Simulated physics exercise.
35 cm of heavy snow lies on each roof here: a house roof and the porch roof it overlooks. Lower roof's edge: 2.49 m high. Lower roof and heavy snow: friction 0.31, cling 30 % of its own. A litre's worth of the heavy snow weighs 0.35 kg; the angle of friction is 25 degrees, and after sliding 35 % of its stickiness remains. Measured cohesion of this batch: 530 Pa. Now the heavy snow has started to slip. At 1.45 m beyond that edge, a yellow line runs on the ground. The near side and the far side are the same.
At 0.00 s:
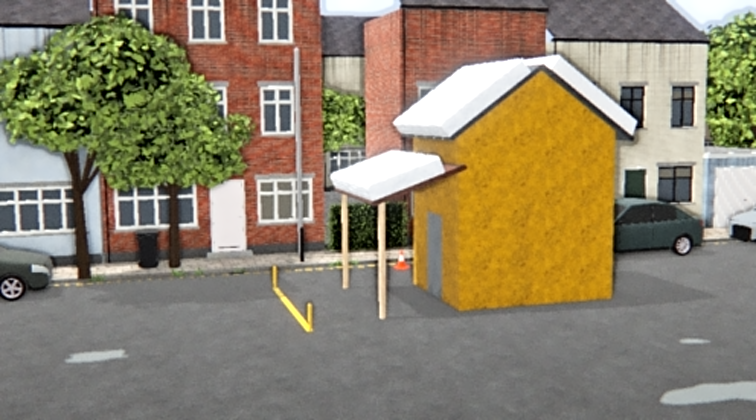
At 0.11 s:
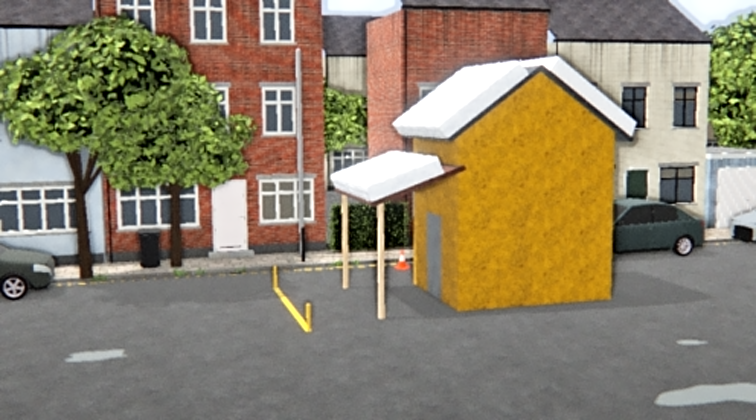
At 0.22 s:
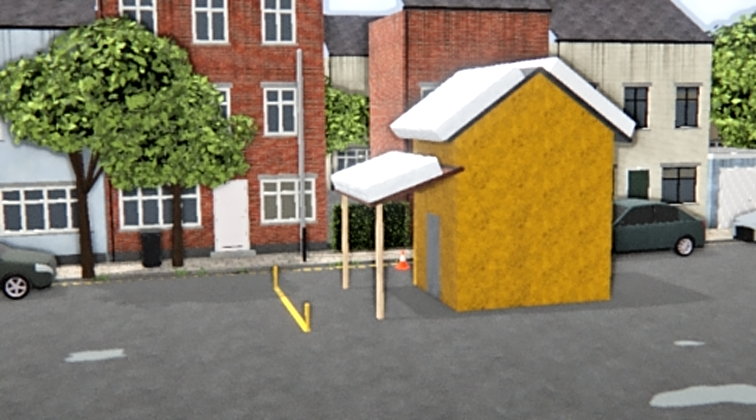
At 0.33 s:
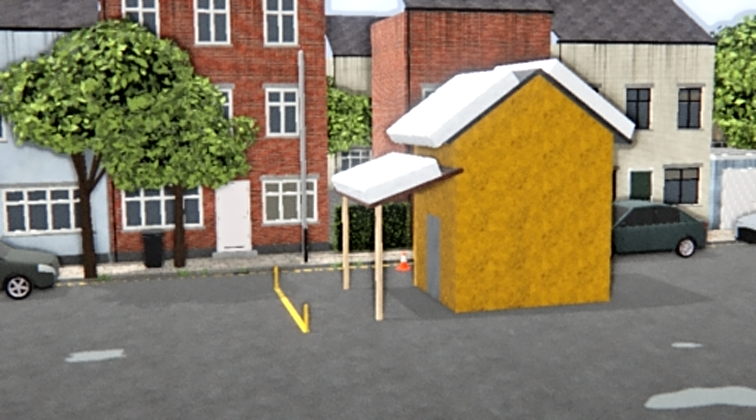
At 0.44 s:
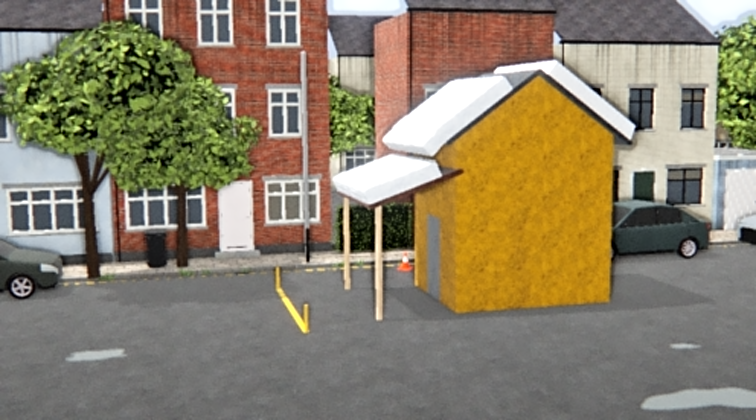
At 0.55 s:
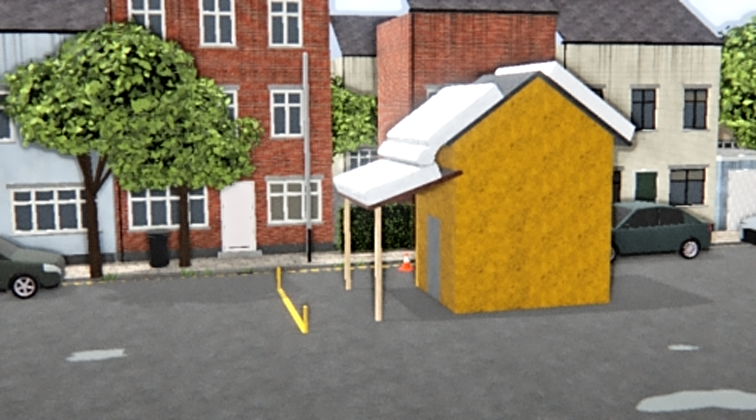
A yellow house stands in a street as snow slides down its roof toward the porch and cracks.
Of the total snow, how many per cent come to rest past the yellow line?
53 per cent.
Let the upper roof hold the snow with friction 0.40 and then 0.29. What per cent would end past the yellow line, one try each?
45 %, then 50 %.
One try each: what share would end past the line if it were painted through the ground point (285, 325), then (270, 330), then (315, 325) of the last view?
One by one: 40 in a hundred, 35 in a hundred, 65 in a hundred.
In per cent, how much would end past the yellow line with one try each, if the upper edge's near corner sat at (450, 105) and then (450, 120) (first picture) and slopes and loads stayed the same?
First try 55 %, second try 55 %.
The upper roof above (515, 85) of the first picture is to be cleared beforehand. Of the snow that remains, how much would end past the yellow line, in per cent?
Result: Approx. 40 %.
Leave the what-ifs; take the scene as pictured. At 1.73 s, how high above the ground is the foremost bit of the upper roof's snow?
Roughly 0.2 m.
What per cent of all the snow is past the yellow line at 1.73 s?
I'd put it at roughly 18 %.
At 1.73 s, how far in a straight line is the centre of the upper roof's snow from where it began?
4.0 m.
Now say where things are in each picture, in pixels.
In the first frame, leading edge of the heavy snow at (449, 122).
In the second frame, leading edge of the heavy snow at (447, 124), its middle shifted 2.8 cm, 1 % of it past the upper edge, in one piece.
In the third frame, leading edge of the heavy snow at (442, 137), its middle shifted 11 cm, 5 % of it past the upper edge, in one piece.
In the fourth frame, leading edge of the heavy snow at (437, 131), its middle shifted 24 cm, 11 % of it past the upper edge, in one piece.
In the fifth frame, leading edge of the heavy snow at (430, 140), its middle shifted 43 cm, 19 % of it past the upper edge, cracking.
In the sixth frame, leading edge of the heavy snow at (421, 150), its middle shifted 67 cm, 30 % of it past the upper edge, cracking.
After 1.09 s, none is below the lower edge and 0 % is past the line.
After 1.73 s, 55 % is below the lower edge and 18 % is past the line.
After 2.36 s, 84 % is below the lower edge and 47 % is past the line.
After 3.00 s, 86 % is below the lower edge and 53 % is past the line.
After 3.60 s, at the end, 86 % is below the lower edge and 53 % is past the line.
